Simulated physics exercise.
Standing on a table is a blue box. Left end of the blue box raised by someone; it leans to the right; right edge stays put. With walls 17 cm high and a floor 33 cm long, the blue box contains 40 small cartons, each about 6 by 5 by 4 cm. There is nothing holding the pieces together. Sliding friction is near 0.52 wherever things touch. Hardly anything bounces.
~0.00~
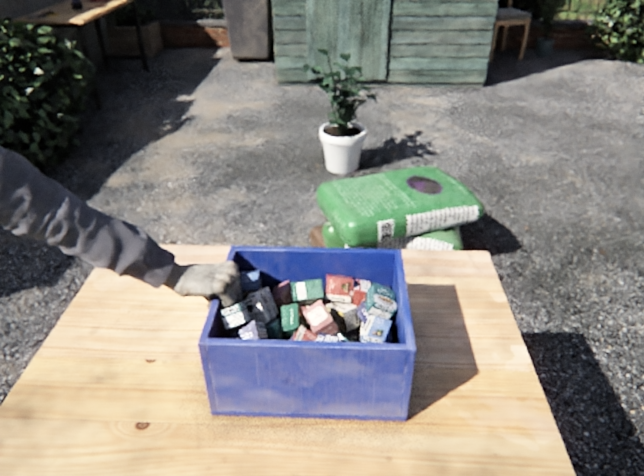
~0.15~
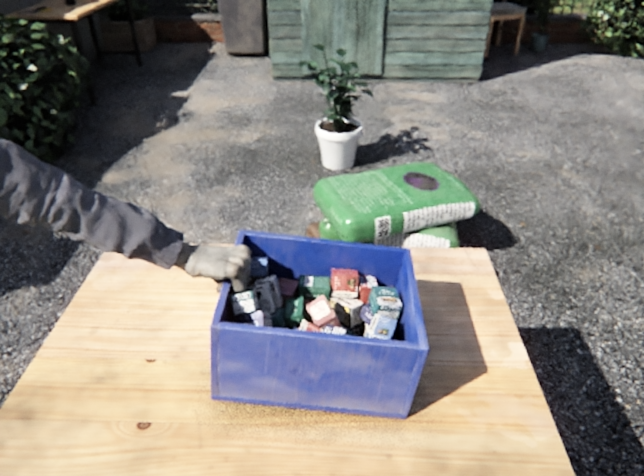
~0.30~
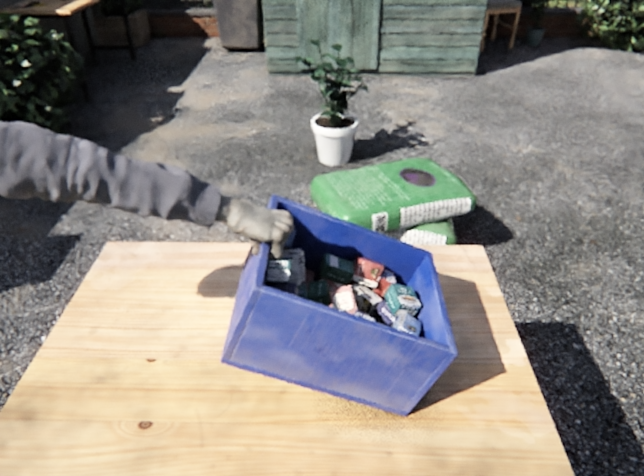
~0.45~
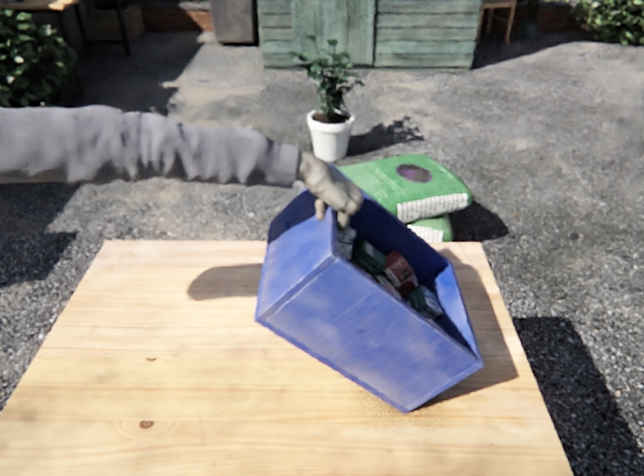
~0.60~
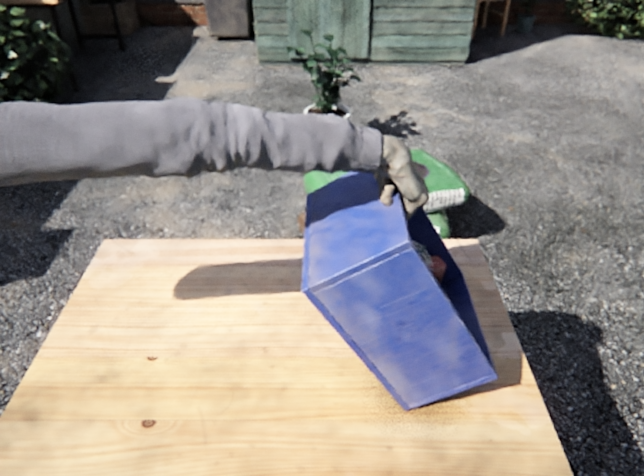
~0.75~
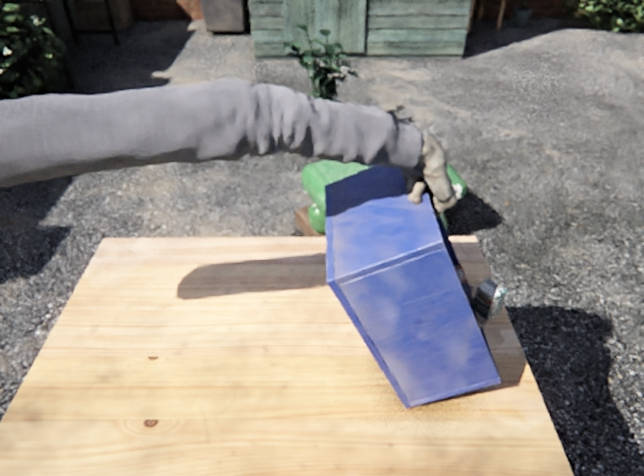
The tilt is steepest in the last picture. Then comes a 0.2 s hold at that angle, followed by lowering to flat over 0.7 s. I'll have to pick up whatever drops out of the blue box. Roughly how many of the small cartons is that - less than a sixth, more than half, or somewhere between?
You'll be picking up less than a sixth of them.
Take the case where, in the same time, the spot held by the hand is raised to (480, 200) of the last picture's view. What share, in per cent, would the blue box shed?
The blue box would shed 20 percent of its load.
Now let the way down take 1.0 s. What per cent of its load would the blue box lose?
That would cost the blue box 10 per cent of its load.
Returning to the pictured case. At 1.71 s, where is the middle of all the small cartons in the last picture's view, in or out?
Near (350, 332).
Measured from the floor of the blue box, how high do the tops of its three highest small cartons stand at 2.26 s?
Some 17 cm.
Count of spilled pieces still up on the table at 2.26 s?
Estimated count: 2.
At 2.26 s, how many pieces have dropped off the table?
That count sits near 1.
After 0.99 s, tilt 64°; blue box 38 in, 2 out.
After 1.29 s, tilt 34°; blue box 37 in, 3 out.
After 1.71 s, tilt 0°; blue box 37 in, 3 out.
Final count (at 2.26 s), blue box 37 in, 3 out. Asked share, 3 of 40, 8 per cent.
